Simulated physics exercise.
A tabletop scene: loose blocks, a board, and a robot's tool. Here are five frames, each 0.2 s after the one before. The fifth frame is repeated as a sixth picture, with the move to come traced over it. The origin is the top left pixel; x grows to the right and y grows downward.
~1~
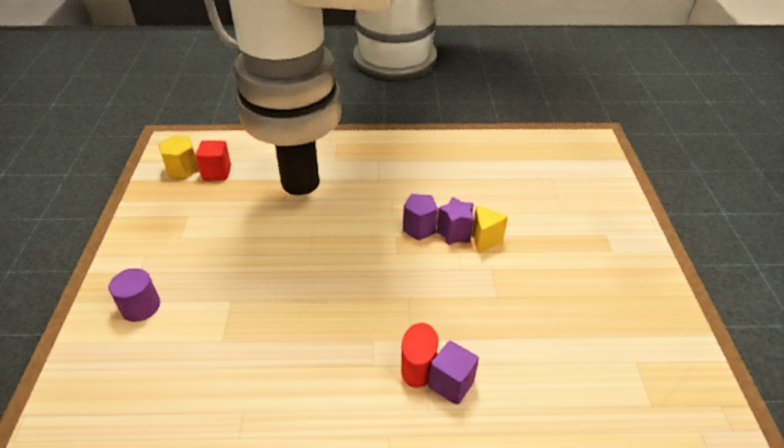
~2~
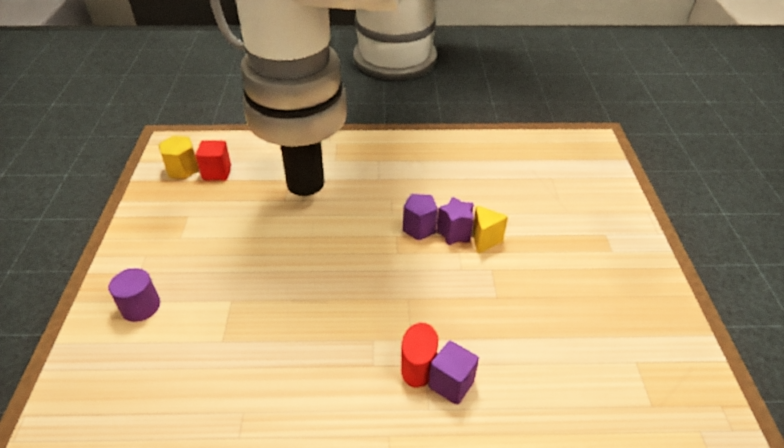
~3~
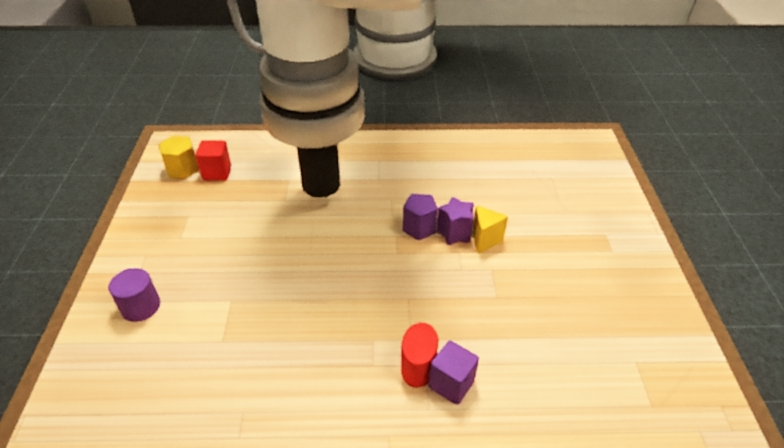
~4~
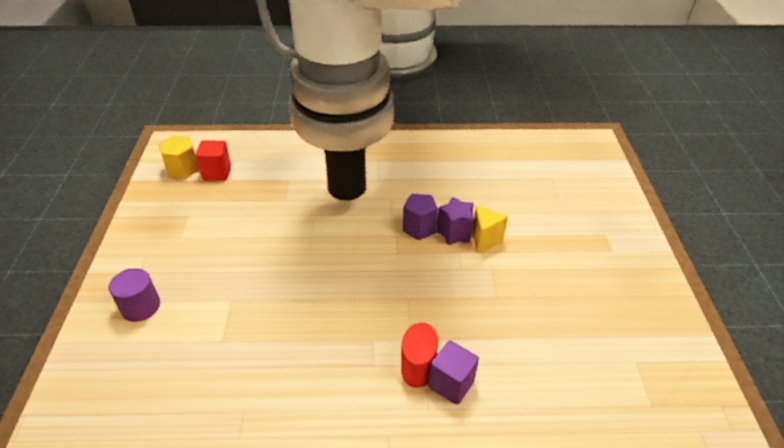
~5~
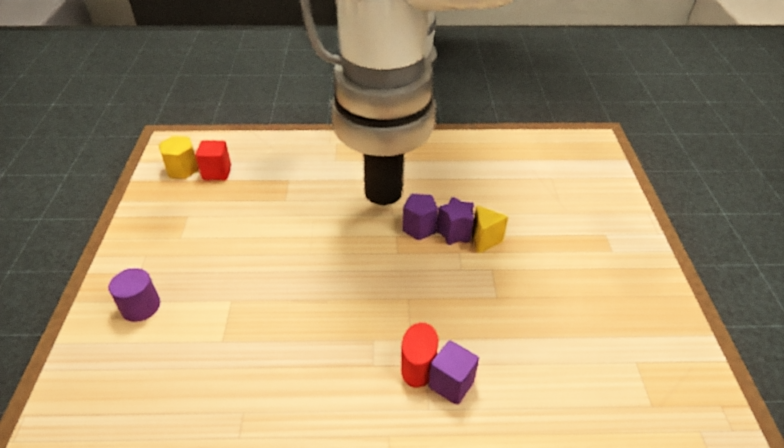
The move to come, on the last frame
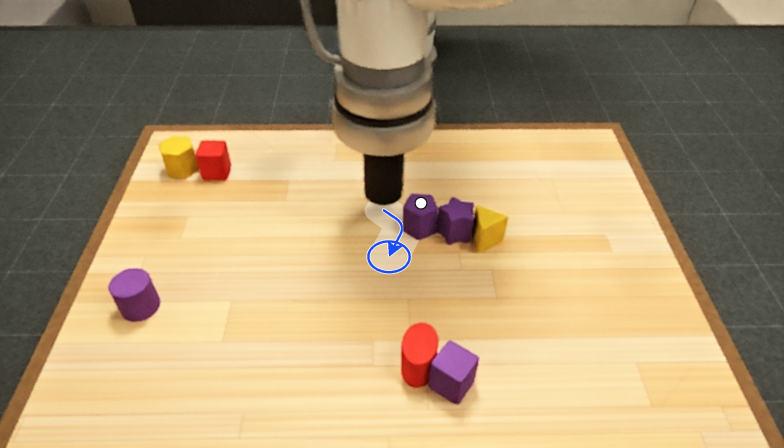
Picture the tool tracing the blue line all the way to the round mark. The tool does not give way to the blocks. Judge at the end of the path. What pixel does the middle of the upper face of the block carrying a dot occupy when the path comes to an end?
I'd expect the centre of its top face to be at (435, 221).
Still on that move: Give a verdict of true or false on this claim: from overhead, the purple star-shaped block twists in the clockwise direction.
That is false.
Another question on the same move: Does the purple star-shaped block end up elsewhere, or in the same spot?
It moves.
The drawn path runs from (384, 210) by way of (400, 222) and (398, 239) to (389, 256); the dot is on the purple pentagon.
Halfway along, tool (402, 213); purple pentagon (435, 219); purple star-shaped block (468, 214), turned 35° anticlockwise; yellow three-sided block (498, 216).
At the end, tool (389, 239); purple pentagon (435, 221); purple star-shaped block (468, 214), turned 35° anticlockwise; yellow three-sided block (498, 216).
